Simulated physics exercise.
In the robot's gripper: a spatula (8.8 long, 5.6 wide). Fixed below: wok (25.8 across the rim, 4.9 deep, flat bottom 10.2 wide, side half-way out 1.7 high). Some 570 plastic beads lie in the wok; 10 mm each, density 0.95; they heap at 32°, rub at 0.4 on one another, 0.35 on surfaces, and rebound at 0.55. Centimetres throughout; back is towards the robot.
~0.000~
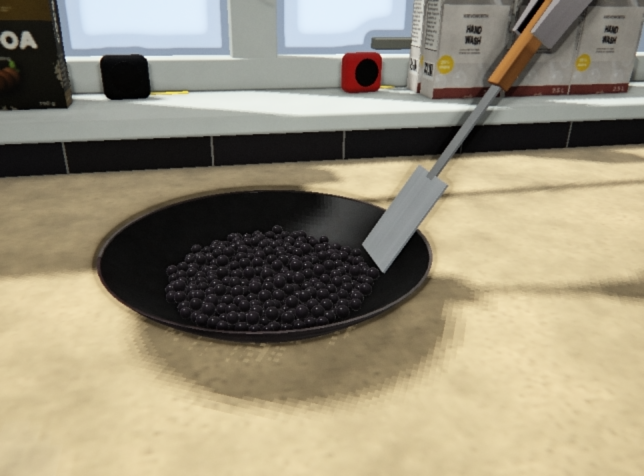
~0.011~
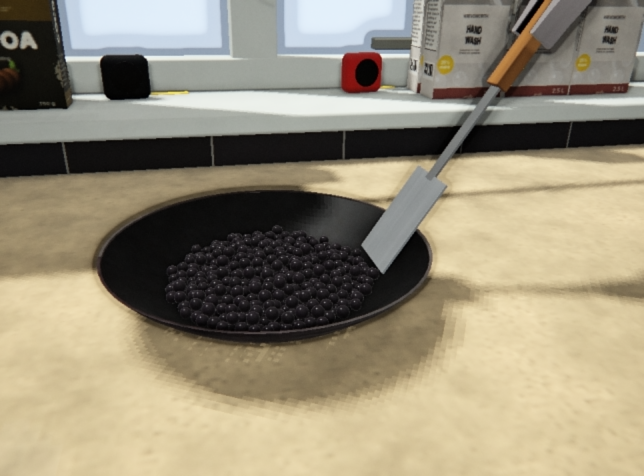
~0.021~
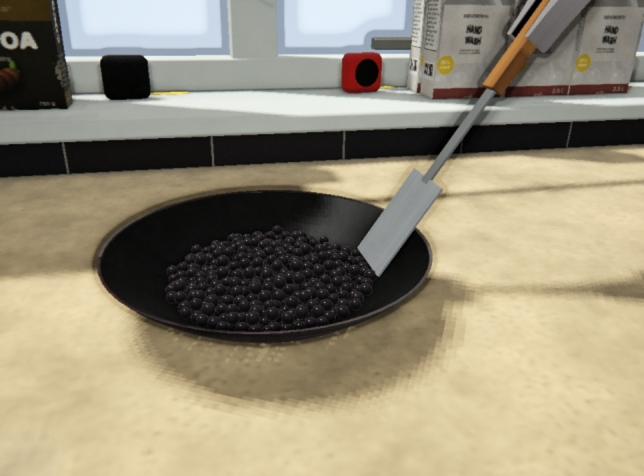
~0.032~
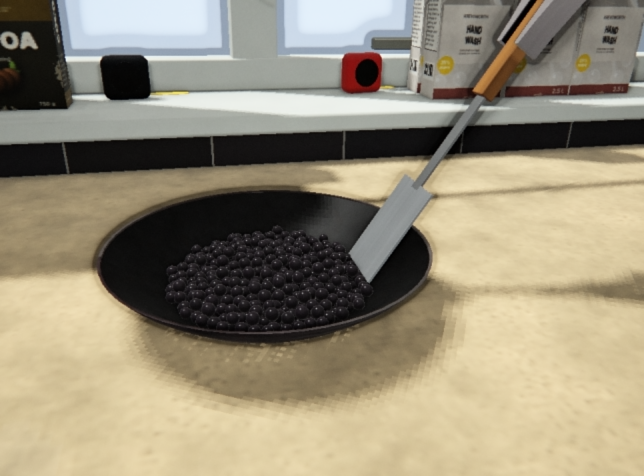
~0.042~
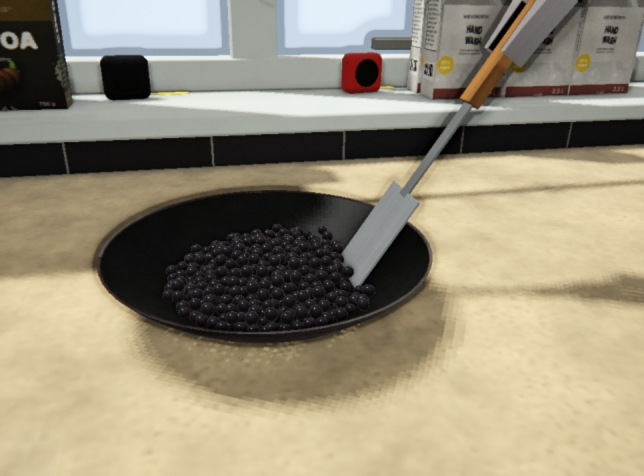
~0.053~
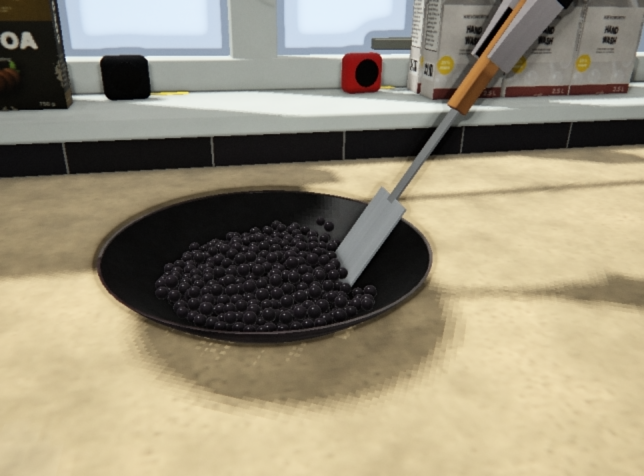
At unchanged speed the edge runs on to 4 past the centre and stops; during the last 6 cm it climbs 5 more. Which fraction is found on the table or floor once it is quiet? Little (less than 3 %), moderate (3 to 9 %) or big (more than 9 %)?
Answer: Moderate; 3 to 9 % of the plastic beads finish on the table or floor.
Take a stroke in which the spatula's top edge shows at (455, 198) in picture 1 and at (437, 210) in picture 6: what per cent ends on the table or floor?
Some 0 per cent.
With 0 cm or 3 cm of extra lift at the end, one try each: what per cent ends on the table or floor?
Some 0 and 5 per cent.
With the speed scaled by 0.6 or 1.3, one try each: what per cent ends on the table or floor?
About 0 and 10 per cent.
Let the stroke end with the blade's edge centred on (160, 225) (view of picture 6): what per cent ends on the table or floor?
Some 20 per cent.
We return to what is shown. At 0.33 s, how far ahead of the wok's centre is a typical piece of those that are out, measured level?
Some 22 cm.
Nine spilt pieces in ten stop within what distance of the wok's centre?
Some 70 cm.
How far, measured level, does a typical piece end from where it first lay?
About 3 cm.
By 0.08 s, sloping 56°, highest piece 5 above the table; 571 in the wok.
By 0.11 s, sloping 56°, highest piece 6 above the table; 571 in the wok.
By 0.33 s, sloping 56°, highest piece 5 above the table; 542 in the wok, 28 on the table or floor, 1 on the blade or in flight.
By 1.38 s, sloping 56°, highest piece 5 above the table; 542 in the wok, 29 on the table or floor.
Final count, 542 in the wok, 29 on the table or floor. That is 5 % on the table or floor.
